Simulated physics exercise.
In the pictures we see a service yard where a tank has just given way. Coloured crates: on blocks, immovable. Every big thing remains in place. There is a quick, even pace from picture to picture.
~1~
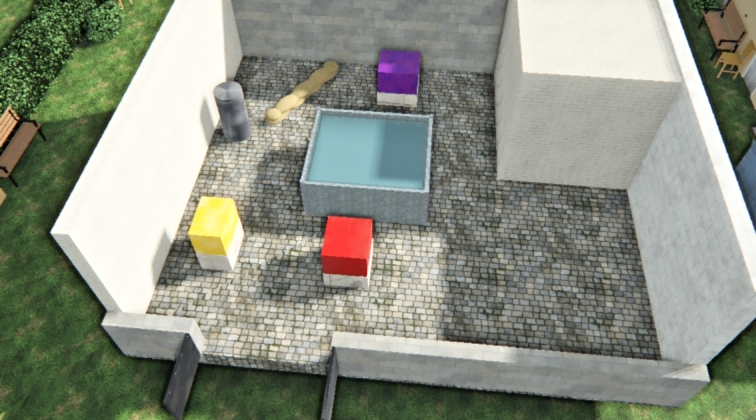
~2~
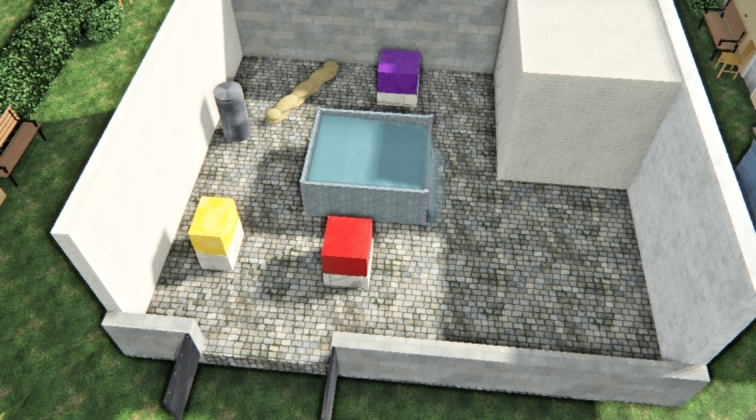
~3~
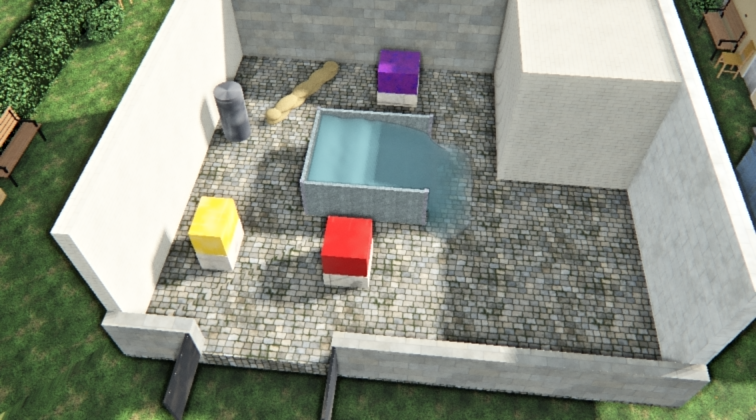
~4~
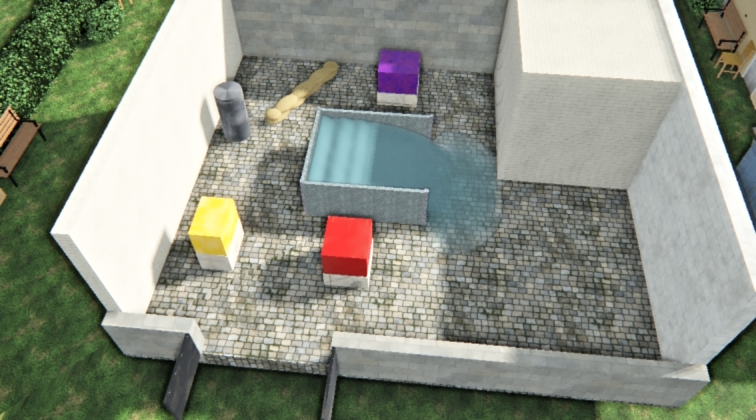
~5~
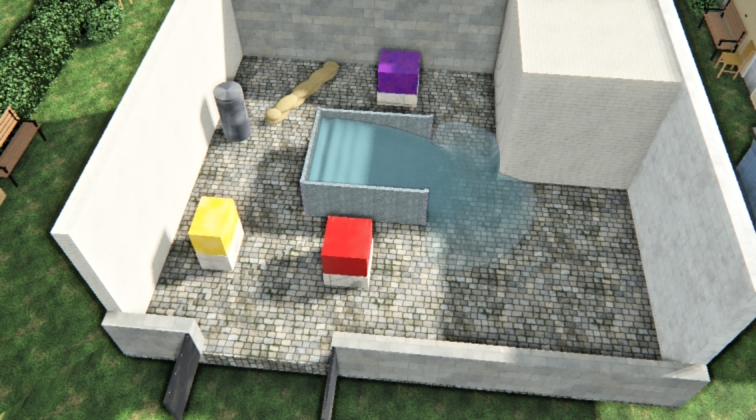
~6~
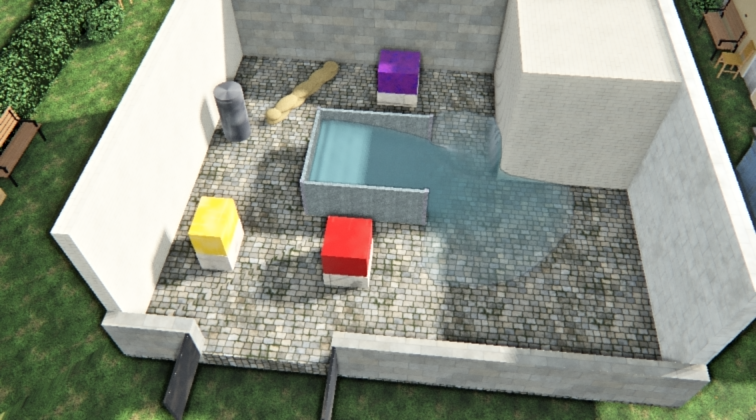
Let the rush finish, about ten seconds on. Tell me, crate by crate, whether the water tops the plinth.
Yellow crate: No, it does not. Red crate: No, it does not. Purple crate: No, it does not.
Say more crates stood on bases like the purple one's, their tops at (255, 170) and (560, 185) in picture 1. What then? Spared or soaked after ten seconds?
Going in order, the first crate remains untouched while the second gets reached.
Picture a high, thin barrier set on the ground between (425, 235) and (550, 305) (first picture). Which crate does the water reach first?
The one in purple.
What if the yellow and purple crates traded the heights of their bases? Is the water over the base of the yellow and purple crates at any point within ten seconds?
In short: Yellow crate is not reached; purple crate is not reached.
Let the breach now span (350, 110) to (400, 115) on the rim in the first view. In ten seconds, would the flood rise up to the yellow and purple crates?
In that case the yellow one is never flooded and the purple one is flooded.
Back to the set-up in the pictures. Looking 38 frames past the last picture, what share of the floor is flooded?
Near 90 in a hundred.
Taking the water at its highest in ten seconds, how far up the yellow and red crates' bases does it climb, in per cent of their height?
The first comes to 20 per cent and the second to 60 per cent.
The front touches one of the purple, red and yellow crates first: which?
It's the crate marked purple here.
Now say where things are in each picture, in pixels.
In the first picture, still water in the open tank at (370, 151).
In the second picture, the front is at (428, 227), out from the gap at (425, 173).
In the third picture, water pours out at (425, 176) and has run to (451, 235).
In the fourth picture, water pours out at (425, 177) and has run to (474, 245).
In the fifth picture, water pours out at (425, 177) and has run to (526, 225).
In the sixth picture, the front is at (568, 216), out from the gap at (425, 178).
A moment on, water covers 30 % of the floor; the yellow crate not reached, the red crate not reached, the purple crate not reached.
Next, water covers 40 % of the floor; the yellow crate not reached, the red crate not reached, the purple crate water round its plinth.
Then, water covers 45 % of the floor; the yellow crate not reached, the red crate not reached, the purple crate water round its plinth.
Later, water covers 90 % of the floor; the yellow crate water round its plinth, the red crate water round its plinth, the purple crate water round its plinth.
In the end, water covers 100 % of the floor; the yellow crate stayed above the water, the red crate stayed above the water, the purple crate stayed above the water.
